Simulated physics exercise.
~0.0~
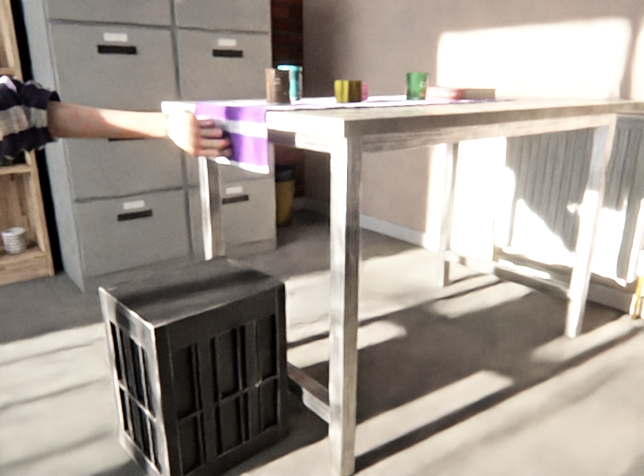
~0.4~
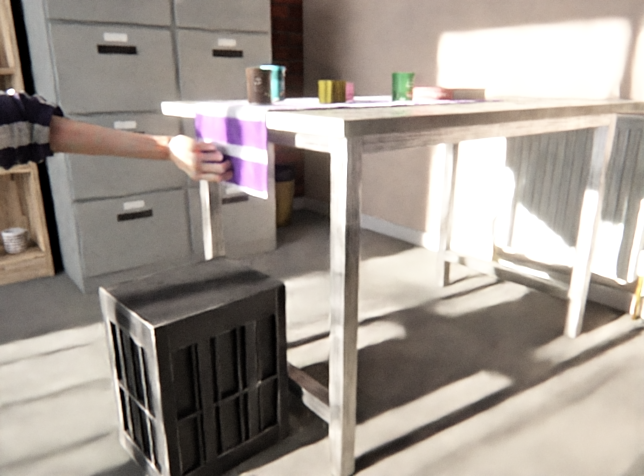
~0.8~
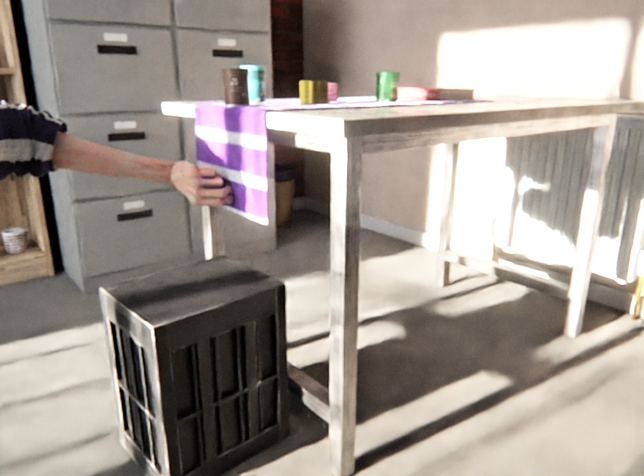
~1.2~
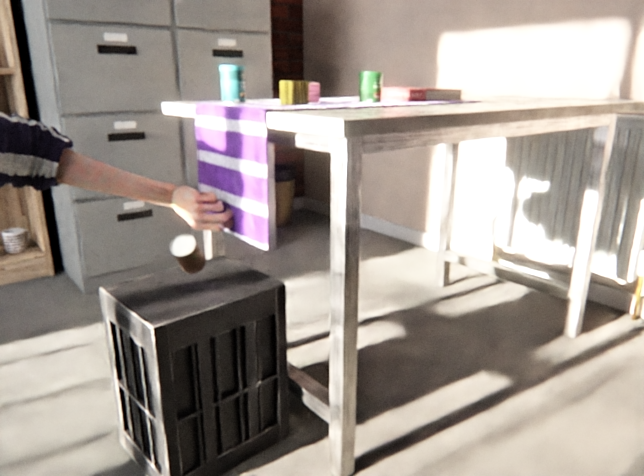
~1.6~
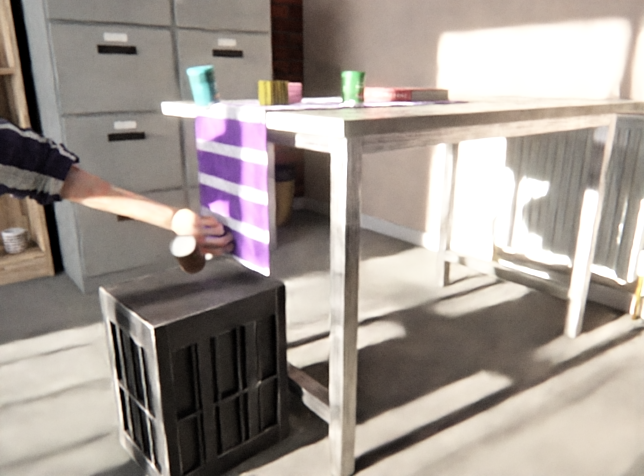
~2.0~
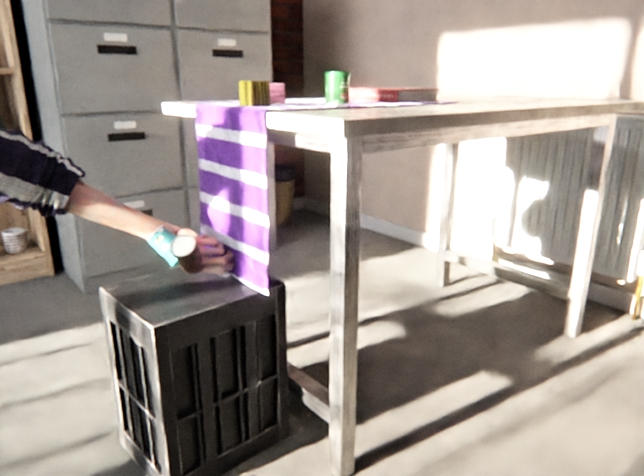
An arm in a dark, striped sleeve reaches in from the left and grips the end of a purple striped cloth hanging over the near end of a pale wooden table, seen from a still viewpoint in a sunlit room with grey filing cabinets behind. On the table stand a brown can, a turquoise can, a yellow item, a pink one, a green one and a book, with a black crate below. The hand draws the cloth down, and everything slides left. The brown can drops off first, then the turquoise can leans and falls too. Finally the cloth's hem reaches the crate, the others still on top.
